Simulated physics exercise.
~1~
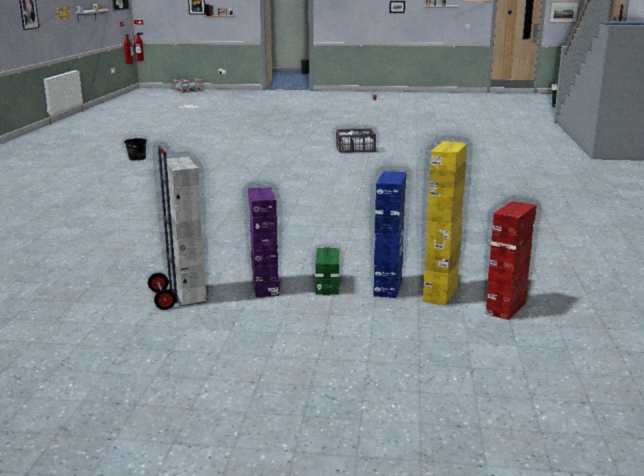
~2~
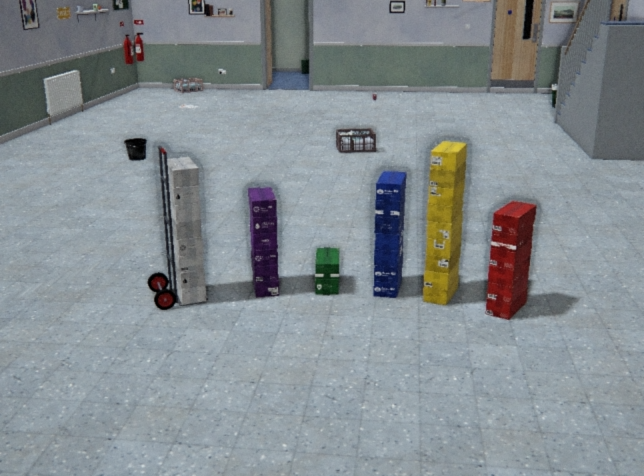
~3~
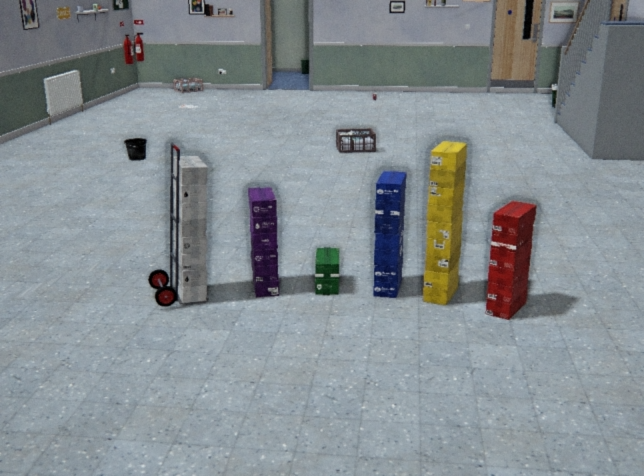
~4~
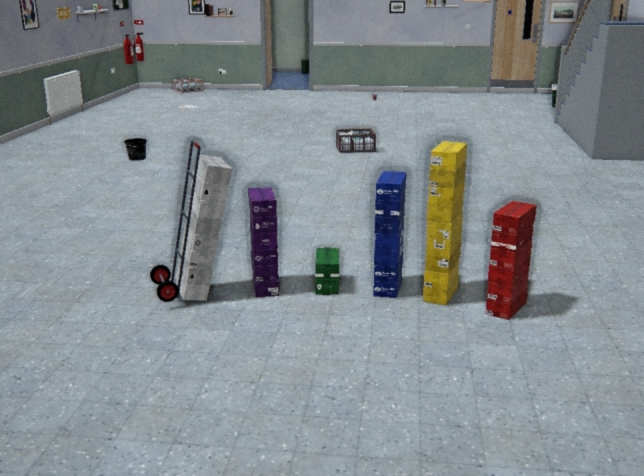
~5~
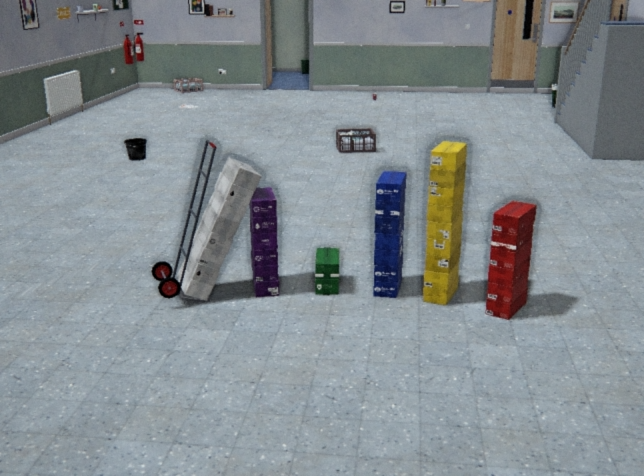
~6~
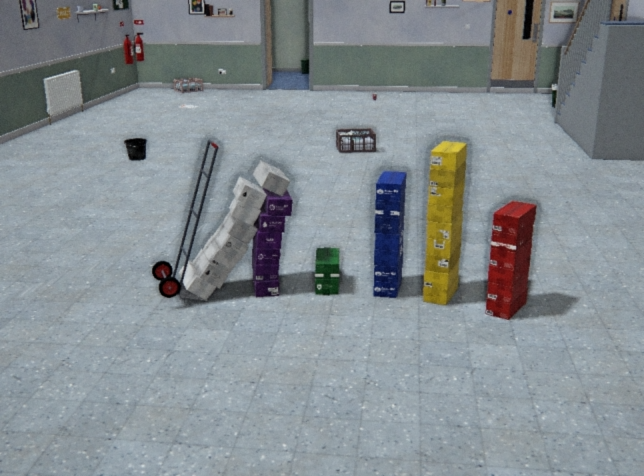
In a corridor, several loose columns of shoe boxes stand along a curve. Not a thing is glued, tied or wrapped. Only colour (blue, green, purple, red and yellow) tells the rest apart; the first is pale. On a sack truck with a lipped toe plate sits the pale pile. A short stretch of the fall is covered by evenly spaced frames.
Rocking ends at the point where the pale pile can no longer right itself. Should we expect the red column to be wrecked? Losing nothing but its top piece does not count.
No. Stays erect.
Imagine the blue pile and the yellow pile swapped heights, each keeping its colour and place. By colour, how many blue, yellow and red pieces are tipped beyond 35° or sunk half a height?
Blue 0, yellow 0, red 0.
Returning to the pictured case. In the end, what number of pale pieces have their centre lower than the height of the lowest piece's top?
It comes to 5.
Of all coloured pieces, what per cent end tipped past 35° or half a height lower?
Roughly 25 percent of the pieces.
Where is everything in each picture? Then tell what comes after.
In the first picture (places mark the middle of the side facing us), truck frame (167, 185) level; top red box (505, 224); top purple box (264, 209); the rest undisturbed.
The second picture shows truck frame (168, 185) level; top red box (505, 224).
The third picture shows truck frame (178, 182) rocked barely, top of the pale pile leaning barely; top red box (505, 224); the rest undisturbed.
The fourth picture shows truck frame (195, 179) rocked a little, top of the pale pile leaning a little; top red box (505, 224); the rest undisturbed.
The fifth picture shows truck frame (207, 178) rocked clearly, top of the pale pile leaning clearly; top red box (505, 224); the rest undisturbed.
The sixth picture shows truck frame (209, 178) rocked clearly, top of the pale pile leaning well over; top red box (505, 224); top purple box (280, 208) leaning barely; 5 disturbed, none down.
Soon after the last picture, 8 of the pale pile down; none of the 6 red boxes down (0 of 30 in all colours); top red box unmoved; top purple box leaning a little.
A little later, 8 of the pale pile down; none of the 6 red boxes down (0 of 30 in all colours); top red box unmoved; top purple box leaning clearly, half its height lower.
Later still, 8 of the pale pile down; none of the 6 red boxes down (6 of 30 in all colours); top red box unmoved; top purple box leaning steeply, some three heights lower.
After that, 8 of the pale pile down; none of the 6 red boxes down (7 of 30 in all colours); top red box unmoved; top purple box on its side.
At rest, 8 of the pale pile down; none of the 6 red boxes down (7 of 30 in all colours); top red box unmoved; top purple box on its side. As the last picture would show them, middles, top red box near (515, 217), top purple box near (368, 268).
